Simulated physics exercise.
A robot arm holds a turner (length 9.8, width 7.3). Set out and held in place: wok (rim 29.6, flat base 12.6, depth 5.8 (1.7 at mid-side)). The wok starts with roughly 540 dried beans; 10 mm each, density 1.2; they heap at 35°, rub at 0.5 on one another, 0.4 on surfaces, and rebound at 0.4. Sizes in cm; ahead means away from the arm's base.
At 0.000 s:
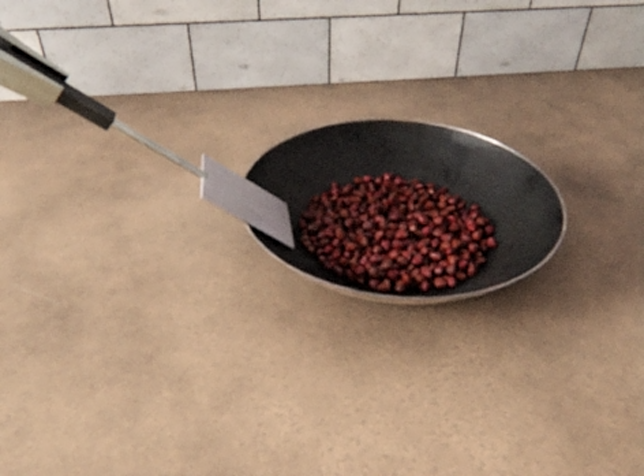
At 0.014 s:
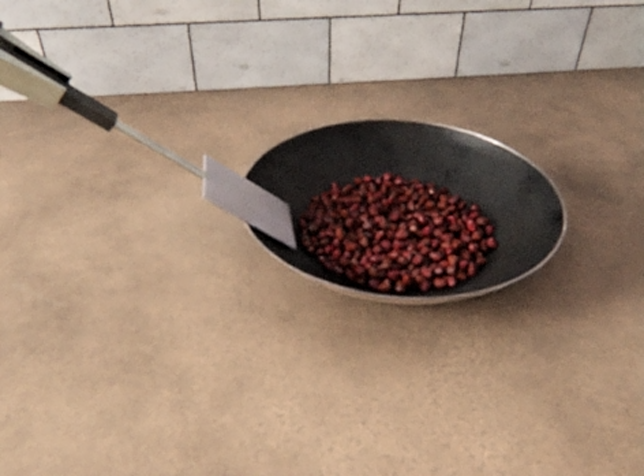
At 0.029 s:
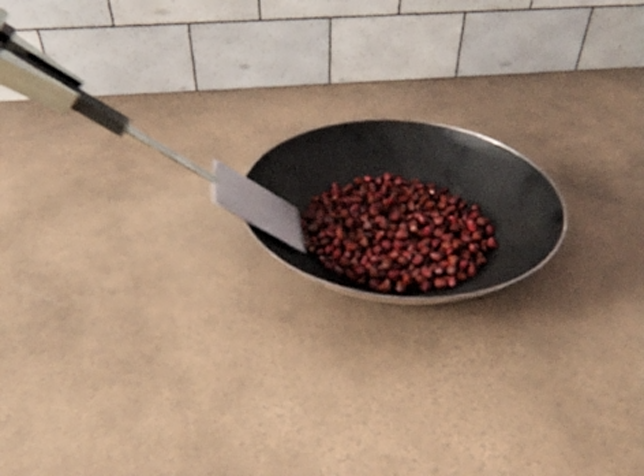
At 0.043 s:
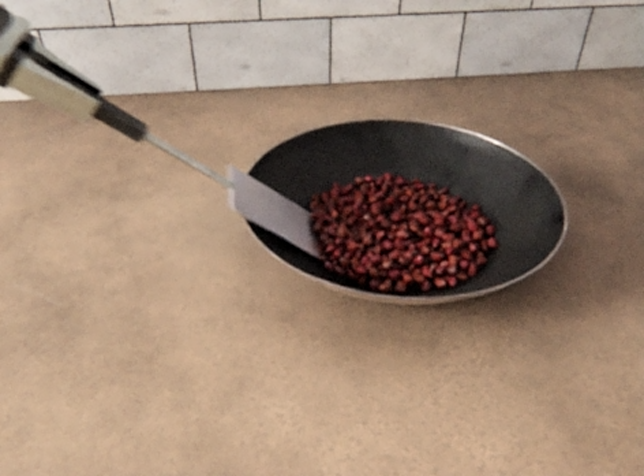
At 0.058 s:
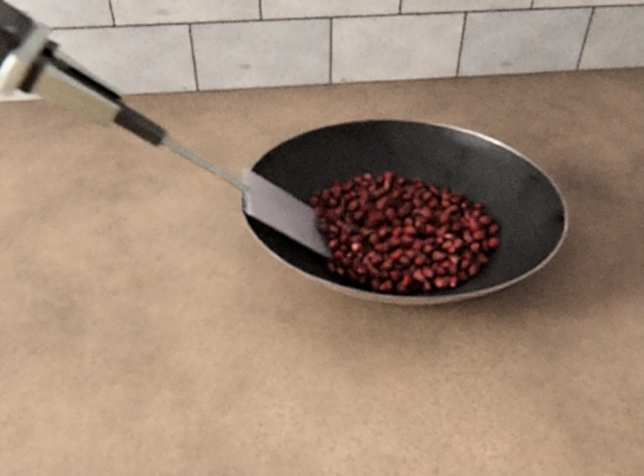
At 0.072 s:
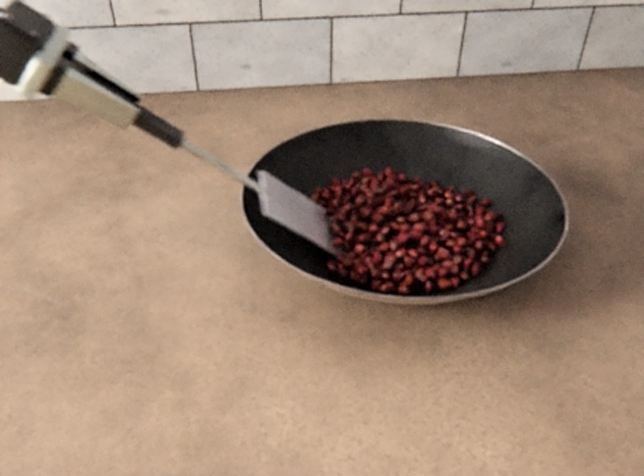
In a dark wok, a robot arm's turner slides right, nudging the heaped red beans.
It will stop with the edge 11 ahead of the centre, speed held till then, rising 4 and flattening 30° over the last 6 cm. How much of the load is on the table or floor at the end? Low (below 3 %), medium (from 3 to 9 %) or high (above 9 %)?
Share on the table or floor: High (above 9 %).
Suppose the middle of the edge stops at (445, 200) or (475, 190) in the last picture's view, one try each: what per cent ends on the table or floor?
Some 0 and 5 per cent.
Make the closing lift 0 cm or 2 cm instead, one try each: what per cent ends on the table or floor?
Some 20 and 25 per cent.
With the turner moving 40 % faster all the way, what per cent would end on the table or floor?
In that case some 25 per cent.
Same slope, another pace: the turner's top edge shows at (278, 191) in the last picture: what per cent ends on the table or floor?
About 25 per cent.
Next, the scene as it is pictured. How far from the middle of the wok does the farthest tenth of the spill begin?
Some 45 cm.
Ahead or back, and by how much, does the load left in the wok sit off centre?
Roughly 3.5 cm ahead.
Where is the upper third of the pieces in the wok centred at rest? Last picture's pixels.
Around (478, 221).
After 0.13 s, sloping 40°, highest piece 7 above the table; 540 in the wok.
After 0.19 s, sloping 34°, highest piece 6 above the table; 540 in the wok.
After 0.42 s, sloping 10°, highest piece 17 above the table; 430 in the wok, 47 on the table or floor, 63 on the blade or in flight.
After 1.47 s, sloping 10°, highest piece 7 above the table; 430 in the wok, 110 on the table or floor.
In the end, 430 in the wok, 110 on the table or floor. That is 20 % on the table or floor.
